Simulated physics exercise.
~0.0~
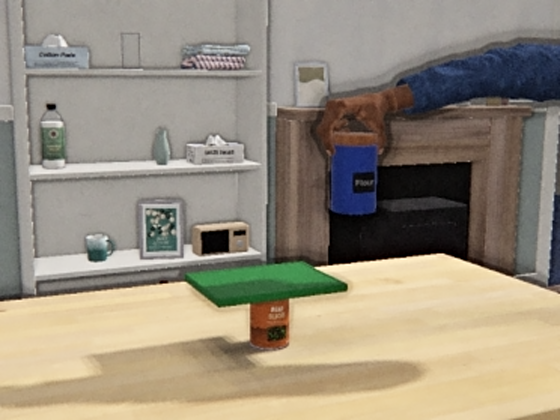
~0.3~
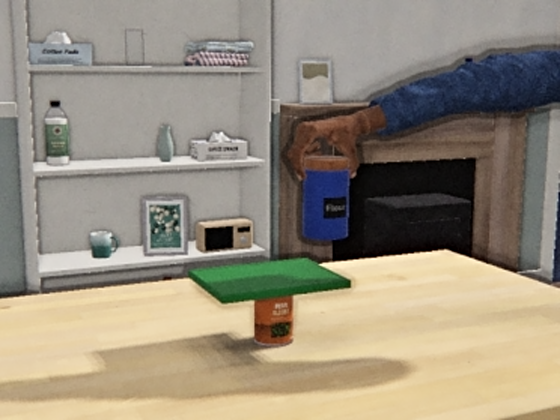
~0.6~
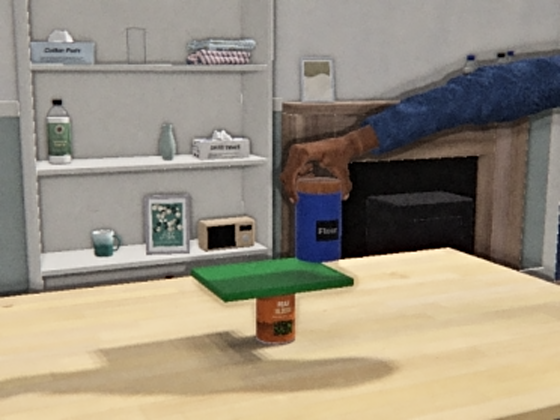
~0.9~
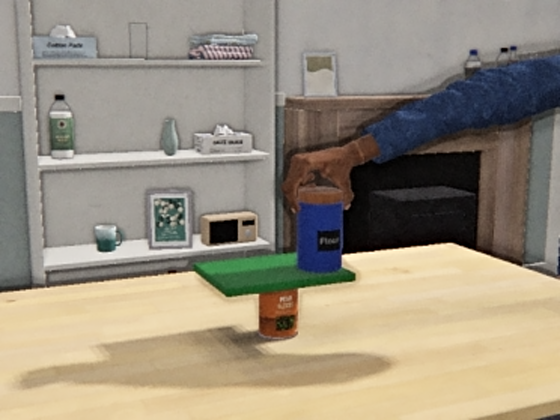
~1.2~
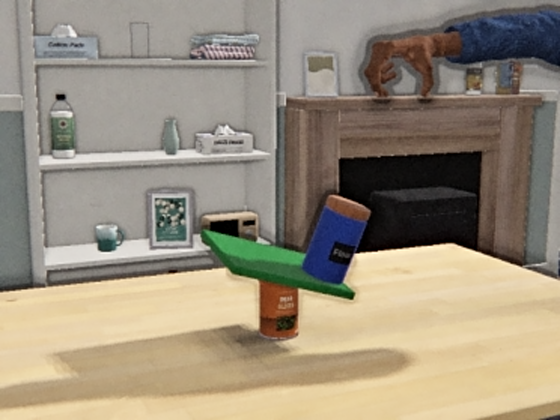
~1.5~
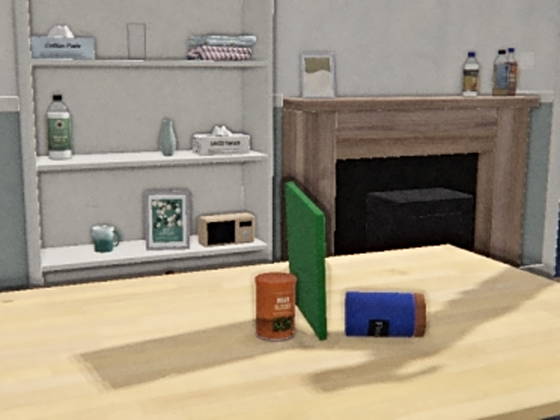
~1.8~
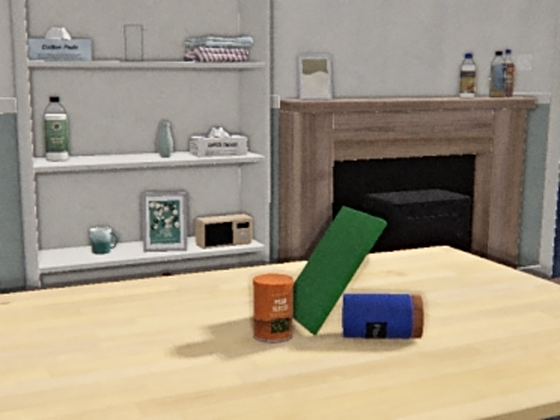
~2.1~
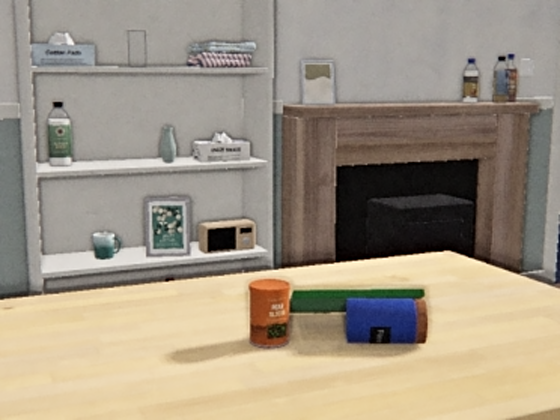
A hand lowers a blue jar onto the right side of a green board balanced on an orange tin, then both topple.
